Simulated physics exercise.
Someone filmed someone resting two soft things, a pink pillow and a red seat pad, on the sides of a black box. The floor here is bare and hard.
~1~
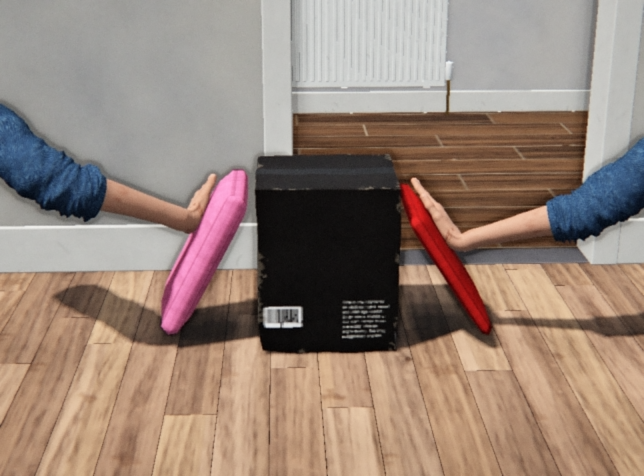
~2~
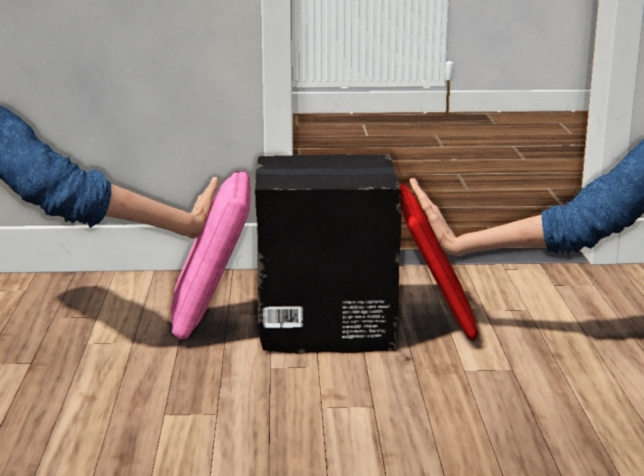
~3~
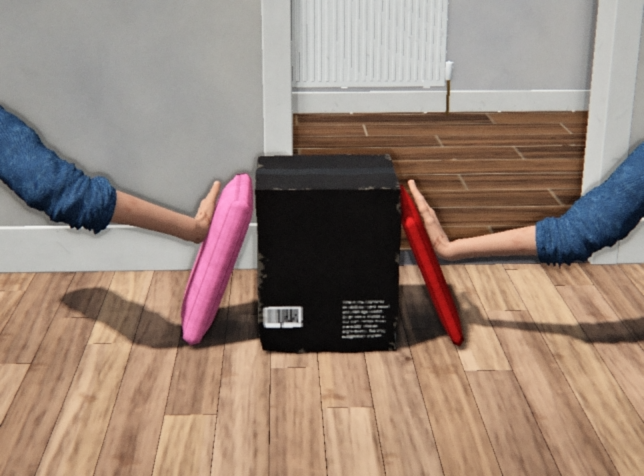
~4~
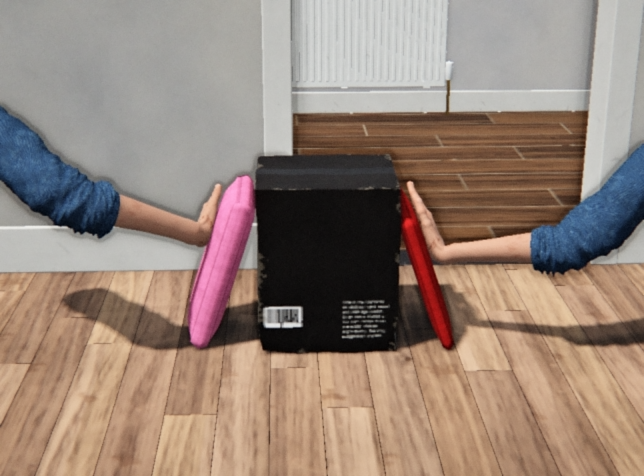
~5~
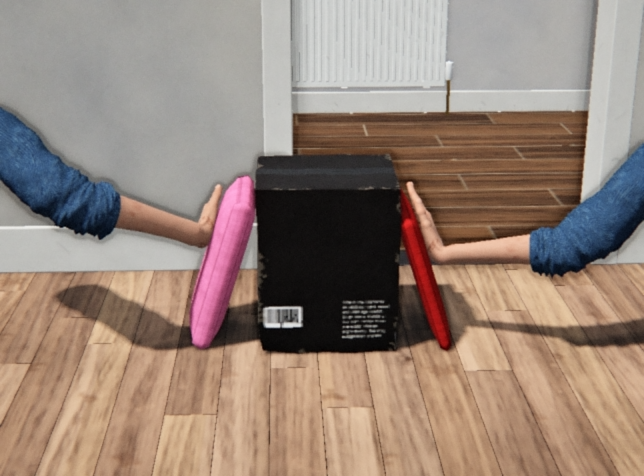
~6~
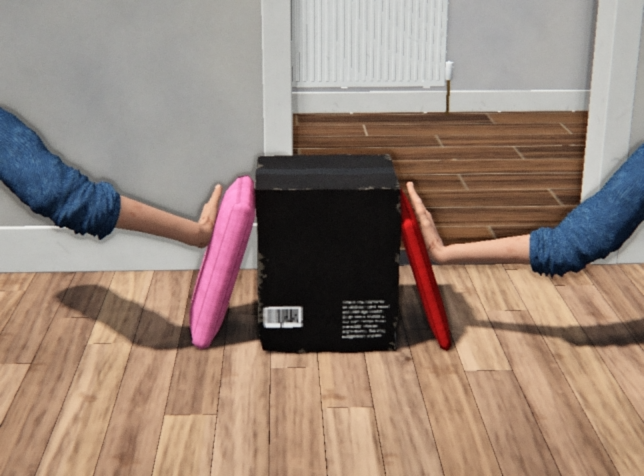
On a bare wooden floor near a doorway, two hands press a pink pillow and a red seat pad against the left and right sides of a black box. The lower ends of both slide inward toward the box, bringing them more upright, and then everything stays nearly still with the hands still touching them.
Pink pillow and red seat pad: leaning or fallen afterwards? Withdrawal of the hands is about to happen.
Pink pillow - leaning; red seat pad - leaning.
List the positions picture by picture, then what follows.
The first picture shows pillow foot (170, 330), head (238, 200); seat pad foot (487, 331), head (416, 223).
The second picture shows pillow foot (181, 335); seat pad foot (473, 337).
The third picture shows pillow foot (192, 341); seat pad foot (458, 342).
The fourth picture shows pillow foot (199, 344); seat pad foot (448, 346).
The fifth picture shows pillow foot (201, 345); seat pad foot (446, 347).
The sixth picture shows pillow foot (201, 345), head (244, 207), almost upright; seat pad foot (446, 347), head (408, 225), almost upright.
Then, 0.38 s later than the last view, pillow against the side near (224, 262); seat pad against the side near (419, 266).
Finally, pillow against the side near (224, 262); seat pad against the side near (419, 266). The pink pillow holds its lean and the red seat pad remains propped up.
